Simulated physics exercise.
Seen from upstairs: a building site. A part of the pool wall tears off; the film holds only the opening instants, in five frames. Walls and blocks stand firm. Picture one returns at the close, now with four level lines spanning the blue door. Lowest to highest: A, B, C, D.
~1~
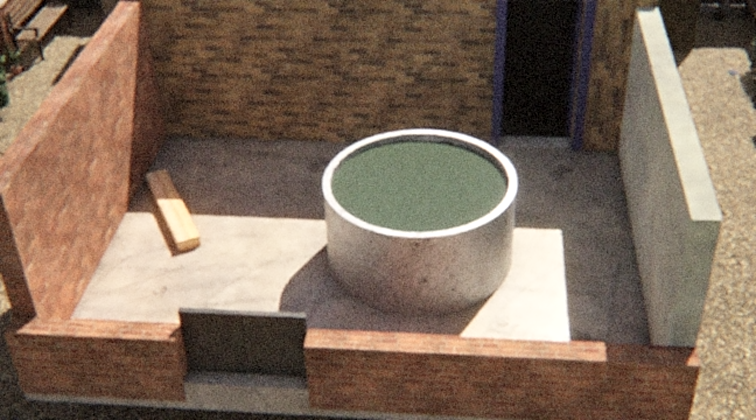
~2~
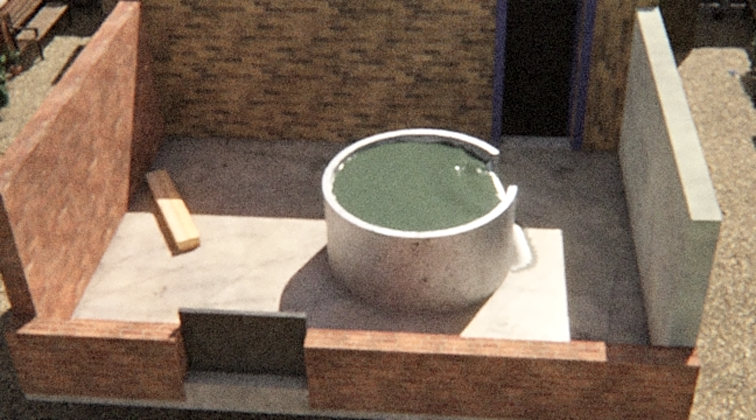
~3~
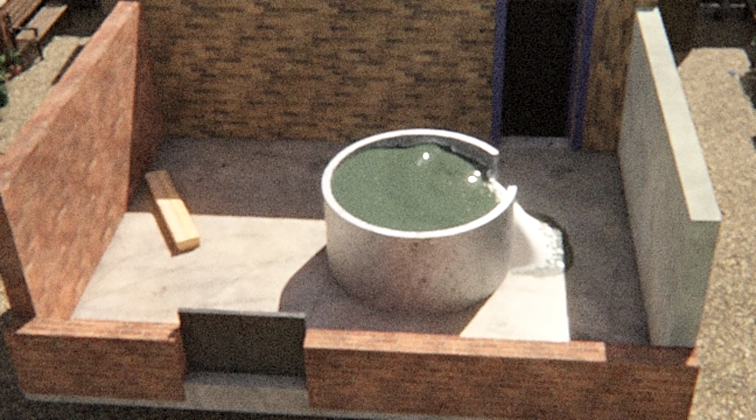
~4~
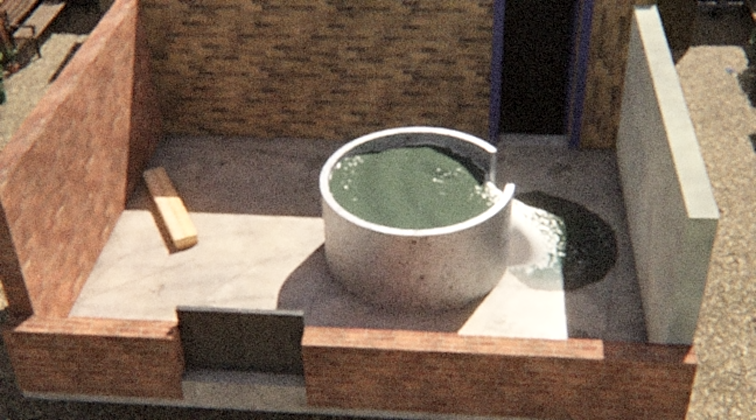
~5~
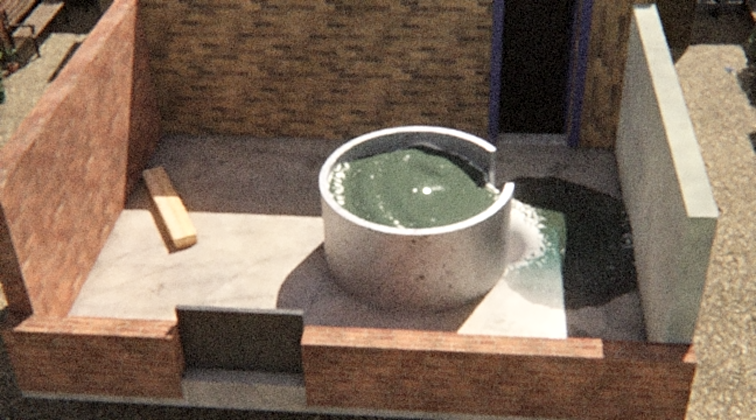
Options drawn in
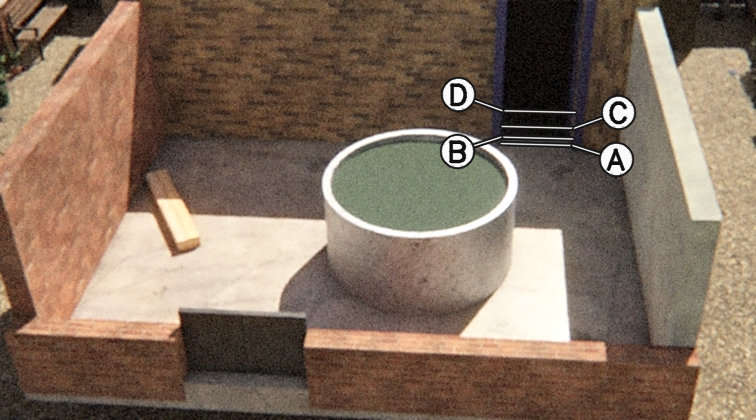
At a building site seen from above, a gap opened in the right side of a round pool of green water, and water poured out, spreading a dark puddle across the ground toward the right wall.
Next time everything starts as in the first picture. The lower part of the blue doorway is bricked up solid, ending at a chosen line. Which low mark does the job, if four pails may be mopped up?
Take C.
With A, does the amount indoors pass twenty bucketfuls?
Yes, clearly.
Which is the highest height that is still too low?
B.
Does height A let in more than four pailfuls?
Yes, that goes wrong.
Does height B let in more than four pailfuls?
Yes.
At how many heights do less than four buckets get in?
Two of them.
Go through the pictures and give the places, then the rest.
In the first frame, water in the pool at rest, its middle at (419, 186); foot of the blue doorway at (536, 148); shut gate at (244, 322).
In the second frame, front seen at (519, 265), 1 % of the ground wet.
In the third frame, front seen at (558, 268), 3 % of the ground wet.
In the fourth frame, front seen at (601, 224), 8 % of the ground wet.
In the fifth frame, front seen at (624, 206), 13 % of the ground wet.
On the marked copy, A at (536, 144); B at (536, 138); C at (537, 127); D at (538, 111); from the bottom up A, B, C, D.
Choosing A, dozens of bucketfuls pour in.
Choosing B, about 9 bucketfuls get in.
Choosing C, a splash gets over, under a bucket.
Choosing D, nothing gets over.
